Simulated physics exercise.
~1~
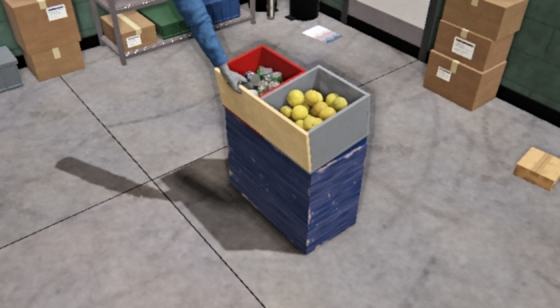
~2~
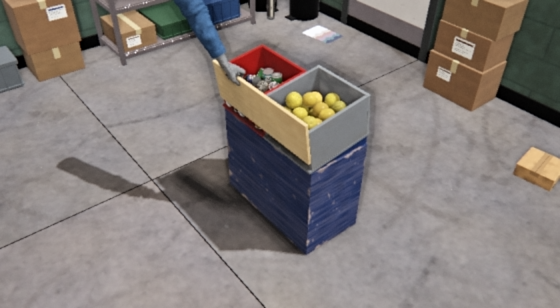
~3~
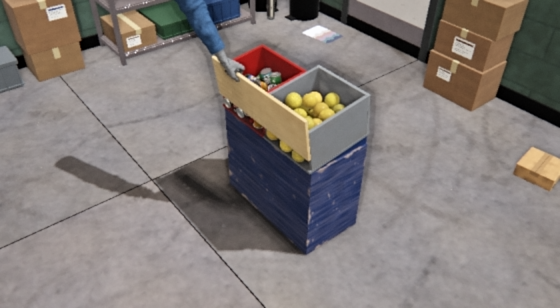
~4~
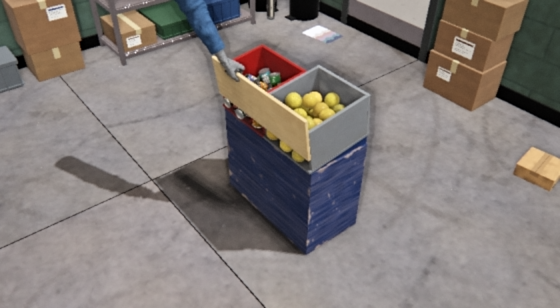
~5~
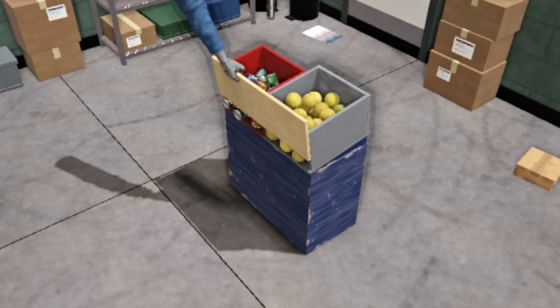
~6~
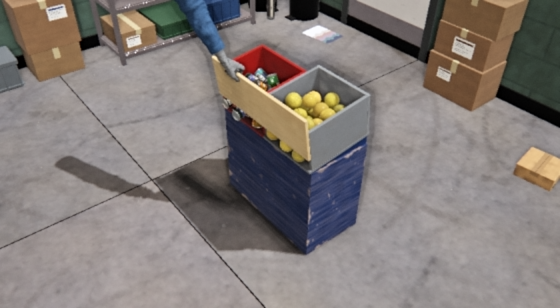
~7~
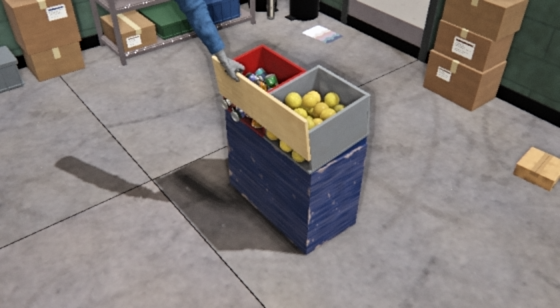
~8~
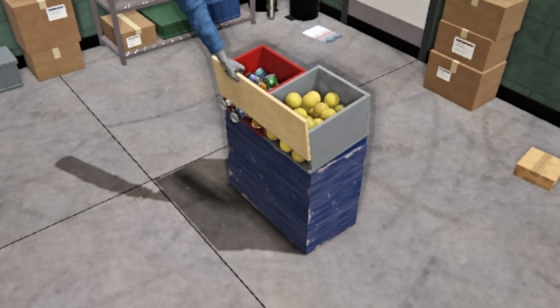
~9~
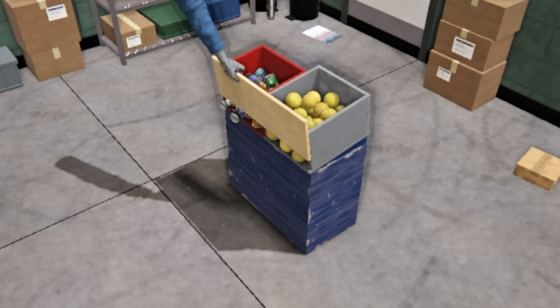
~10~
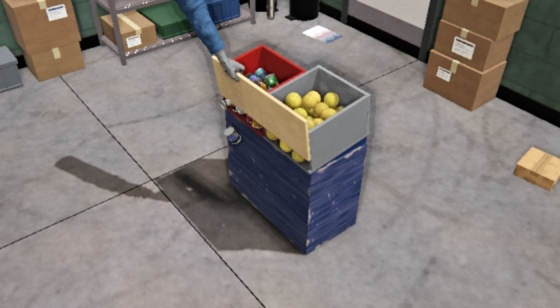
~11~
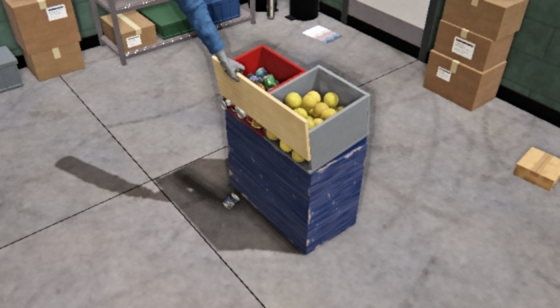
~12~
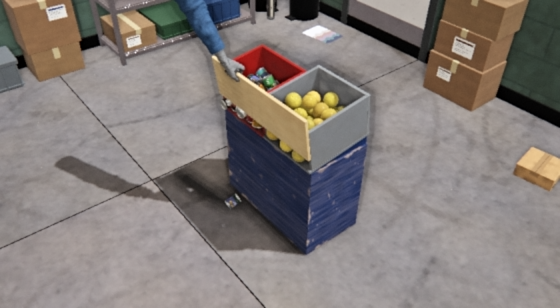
Gate rising under a gloved hand on a bin of yellow apples and small tins, one tin dropping to the floor.
